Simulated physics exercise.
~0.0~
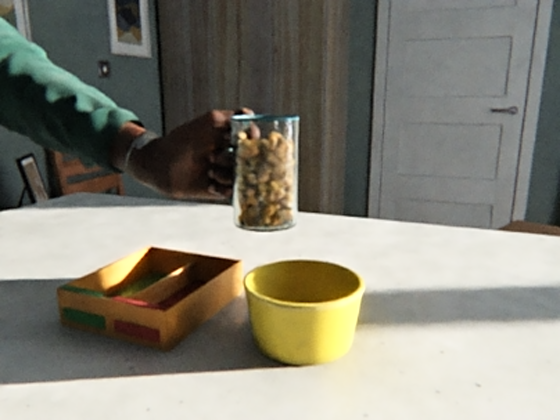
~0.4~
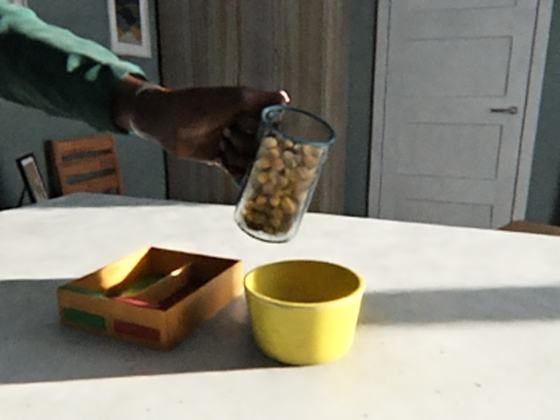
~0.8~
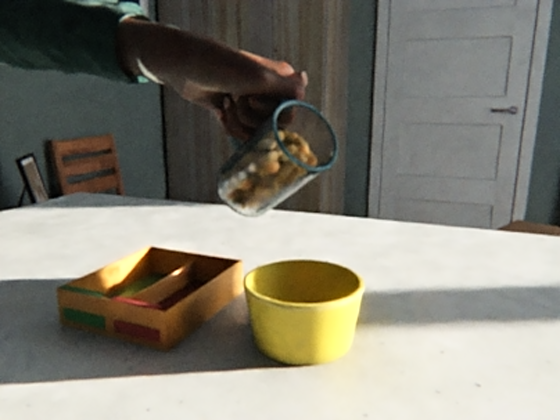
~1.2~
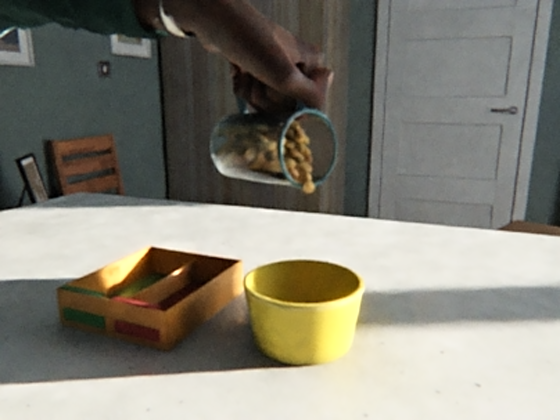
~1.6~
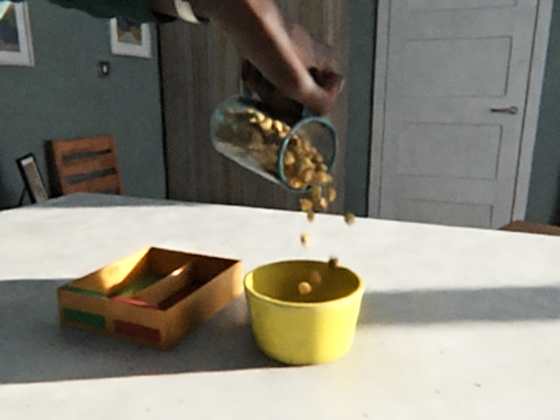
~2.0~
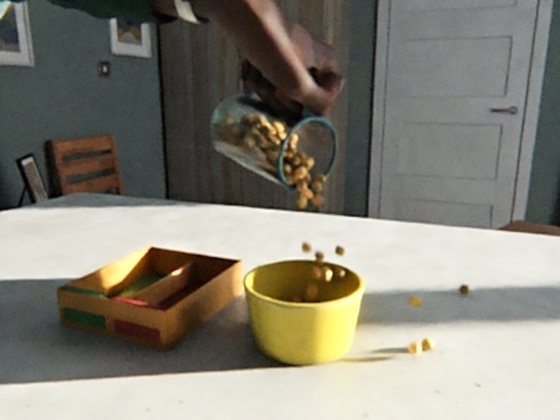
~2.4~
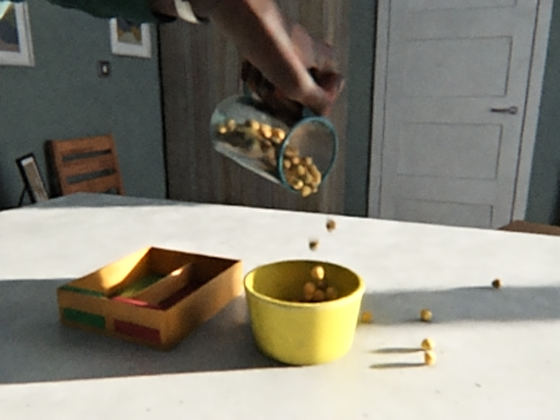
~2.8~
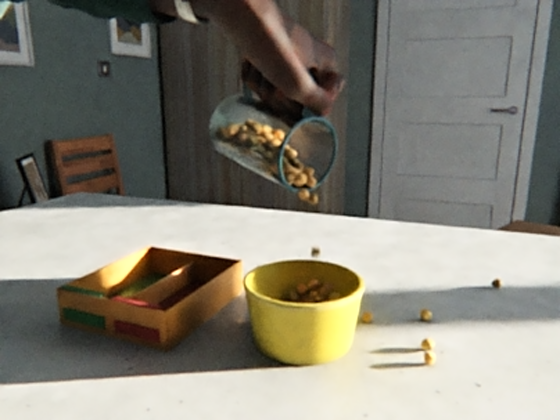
A hand tipped a glass cup of dried chickpeas onto its side above a yellow dish, beside a divided tin, and some tumbled into the dish while a few scattered on the table to the right, leaving many still in the cup.
